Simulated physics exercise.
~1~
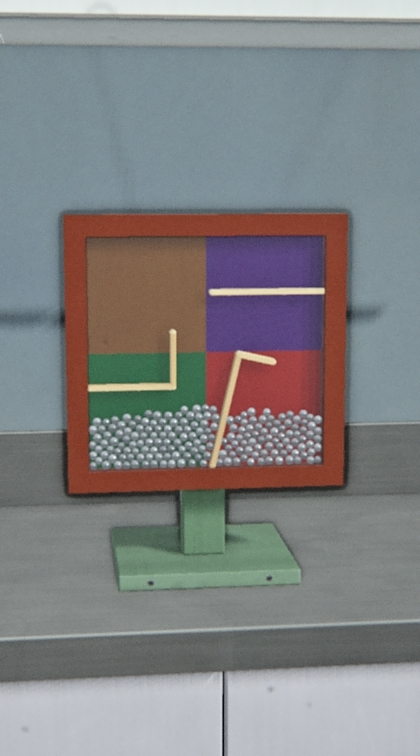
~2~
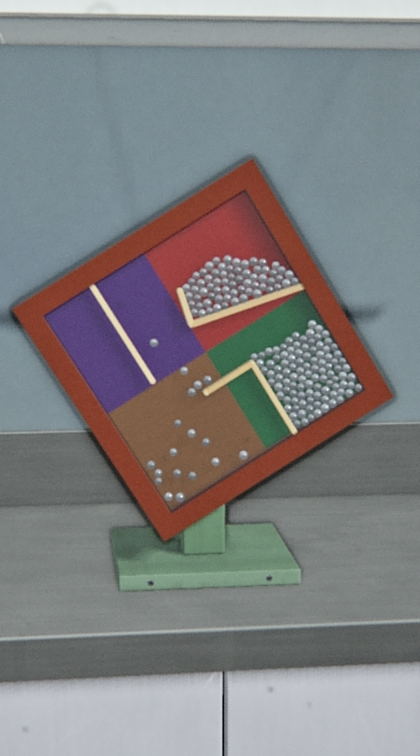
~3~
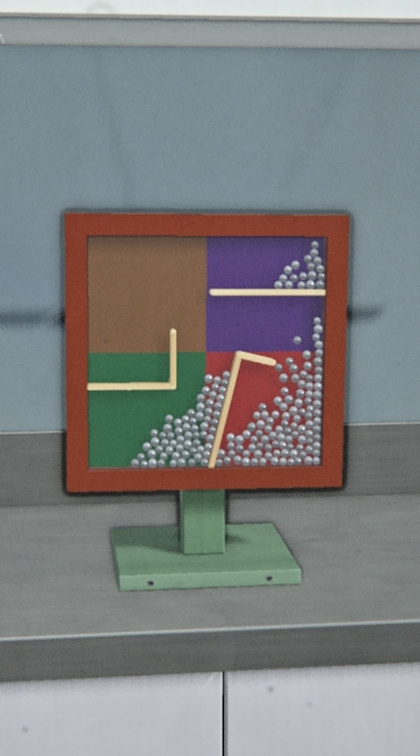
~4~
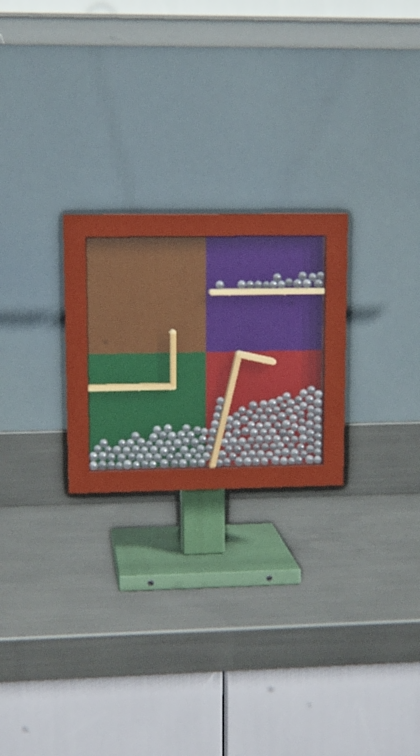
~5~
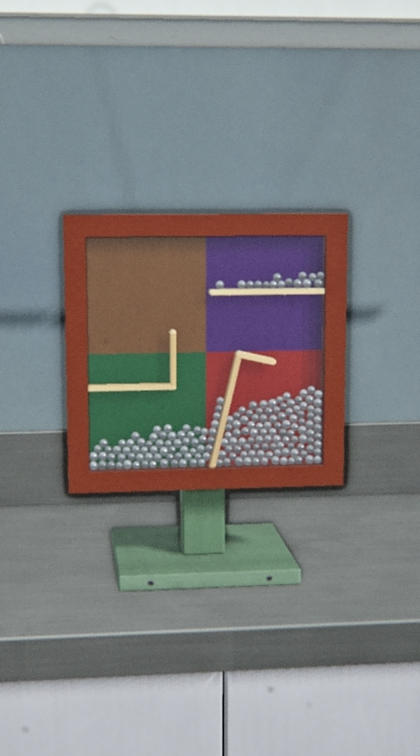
In the video, a square box of small steel balls on a green stand turns anticlockwise through a full circle, spilling balls among its four coloured quarters, and stops upright; the balls settle mostly in red, with many in green, a few on purple's ledge, and none in brown.
